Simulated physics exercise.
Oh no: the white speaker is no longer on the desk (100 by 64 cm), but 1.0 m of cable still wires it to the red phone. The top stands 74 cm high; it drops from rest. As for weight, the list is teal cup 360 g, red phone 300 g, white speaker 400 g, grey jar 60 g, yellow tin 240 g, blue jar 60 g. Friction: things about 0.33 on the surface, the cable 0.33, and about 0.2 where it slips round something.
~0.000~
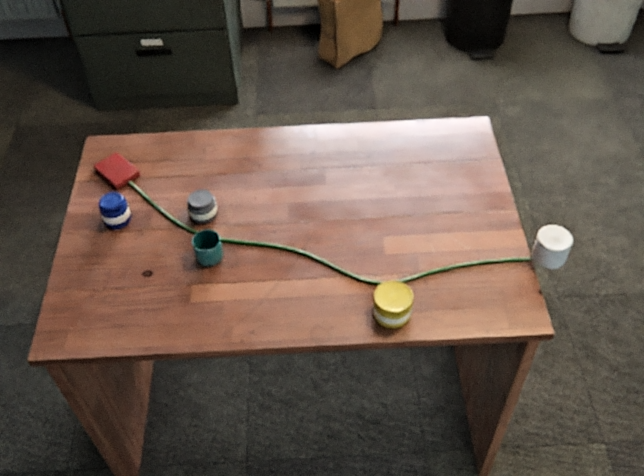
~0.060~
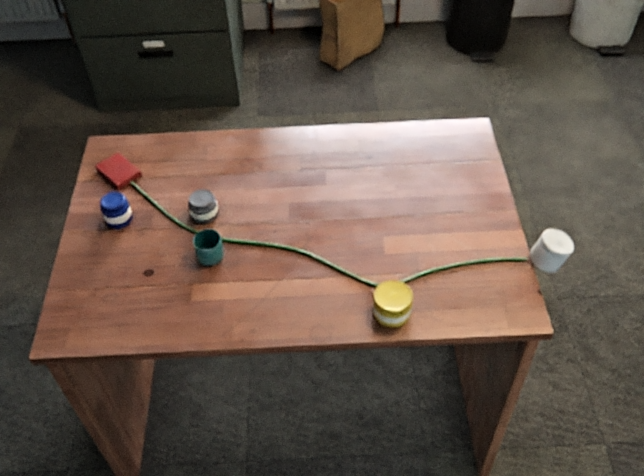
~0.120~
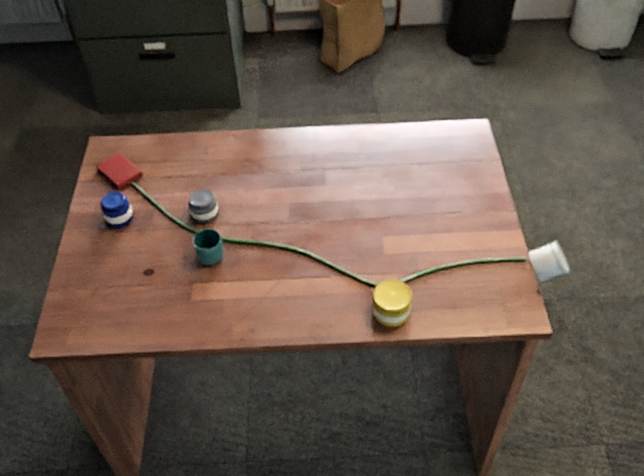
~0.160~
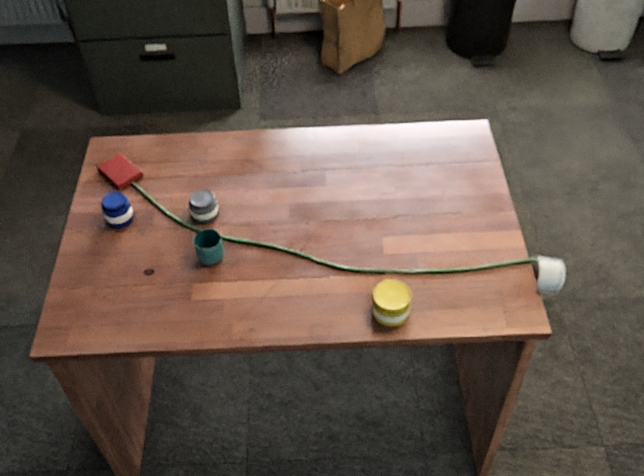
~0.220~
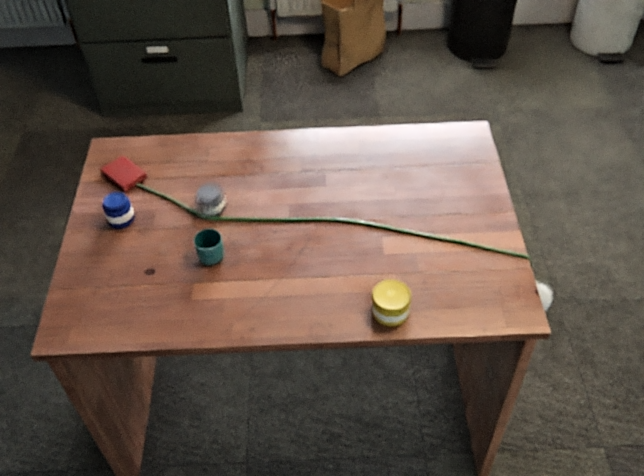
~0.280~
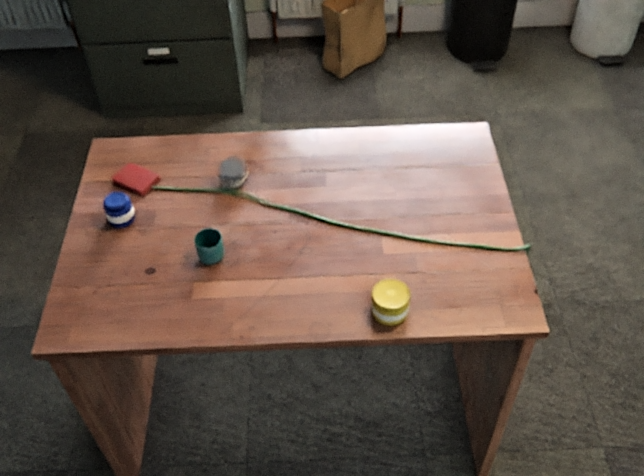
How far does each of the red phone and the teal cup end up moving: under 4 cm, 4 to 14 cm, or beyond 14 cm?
The red phone ends up well away, the teal cup ends up nearly in place.
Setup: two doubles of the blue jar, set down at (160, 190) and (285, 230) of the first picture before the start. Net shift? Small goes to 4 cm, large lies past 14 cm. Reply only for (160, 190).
At that spot the shift is medium-sized.
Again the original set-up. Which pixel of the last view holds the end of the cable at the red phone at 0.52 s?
Near (226, 200).
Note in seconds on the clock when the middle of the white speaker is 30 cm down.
Around 0.48 seconds on the clock.
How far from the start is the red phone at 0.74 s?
Shift of the red phone - 45 cm.
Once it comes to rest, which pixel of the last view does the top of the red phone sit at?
At about (448, 222).
At 0.5 s, the cable's tail end at (226, 200); red phone 23 cm off its start, grey jar 43 cm off its start, white speaker over the edge.
At 0.7 s, the cable's tail end at (316, 216); red phone 44 cm off its start, grey jar over the edge, white speaker over the edge.
At 1.0 s, the cable's tail end at (422, 220); red phone 68 cm off its start at (400, 219), grey jar over the edge, white speaker over the edge.
At 1.2 s, the cable's tail end at (468, 222); red phone 78 cm off its start, grey jar over the edge, white speaker over the edge.
At 2.4 s, the cable's tail end at (469, 222); red phone 78 cm off its start at (448, 222), teal cup 0 cm off its start at (208, 239), grey jar over the edge, white speaker over the edge.
